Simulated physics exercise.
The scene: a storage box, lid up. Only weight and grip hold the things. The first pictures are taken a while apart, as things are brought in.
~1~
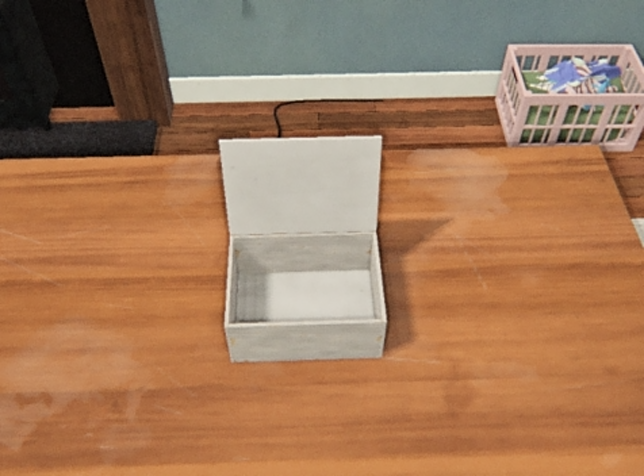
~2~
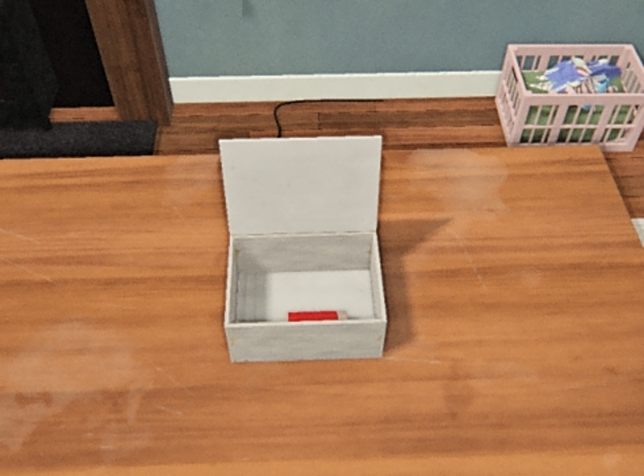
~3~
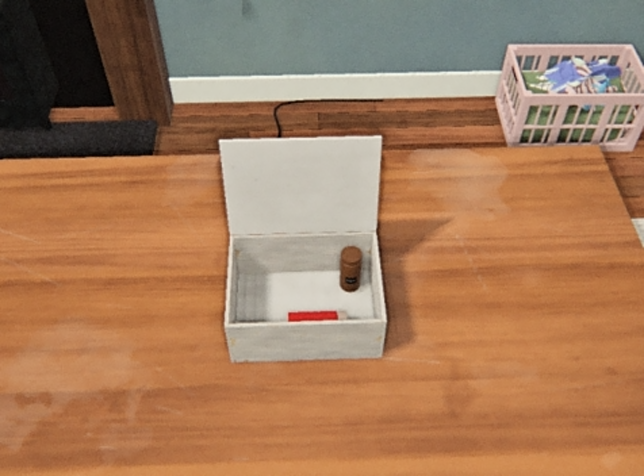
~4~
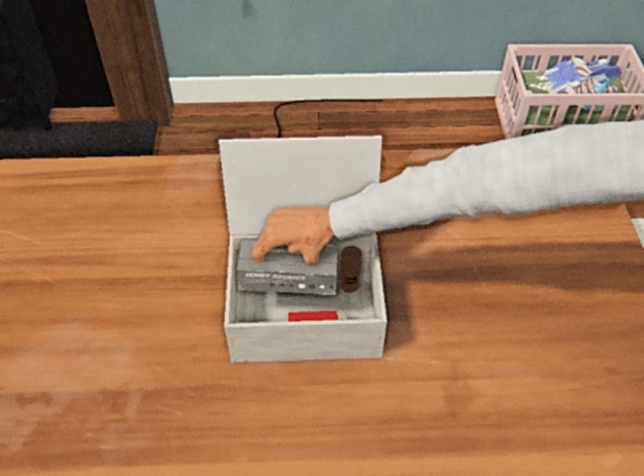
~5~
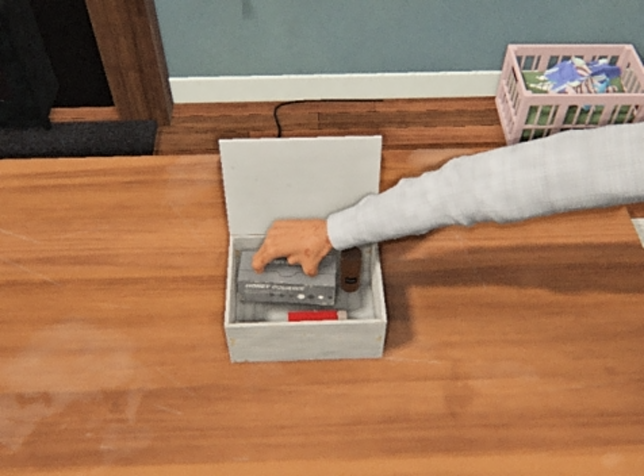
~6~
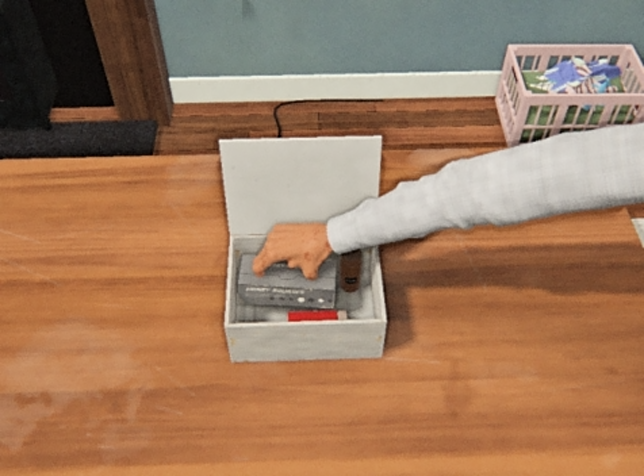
To begin with, an open white box sits empty on a wooden table, then a red item appears inside near the front, followed by a small brown container at the right. A hand reaching from the right holds a grey carton in the box, lowers it slightly, and stays almost still.
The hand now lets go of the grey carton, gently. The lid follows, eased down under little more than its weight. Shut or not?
Outcome: The lid closes.
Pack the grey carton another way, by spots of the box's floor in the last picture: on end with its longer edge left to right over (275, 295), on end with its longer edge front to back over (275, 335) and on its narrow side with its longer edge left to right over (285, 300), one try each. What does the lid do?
In the first case it is held up; in the second case it is held up; in the third case it sits on the rim.
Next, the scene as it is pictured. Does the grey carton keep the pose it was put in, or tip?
The grey carton stays as placed.
Then, 1.00 s after the last picture, lid starting down; grey carton slid a little near (293, 293); red shaker rolled a little.
Then, 1.60 s after the last picture, lid 54° above the rim; grey carton slid a little near (293, 293); red shaker rolled a little.
Then, 1.90 s after the last picture, lid 8° above the rim; grey carton slid a little near (293, 293); red shaker rolled a little.
At rest, lid shut; moved from the start, grey carton; the other 2 in place. Seen from the same camera at the end, grey carton near (293, 293).
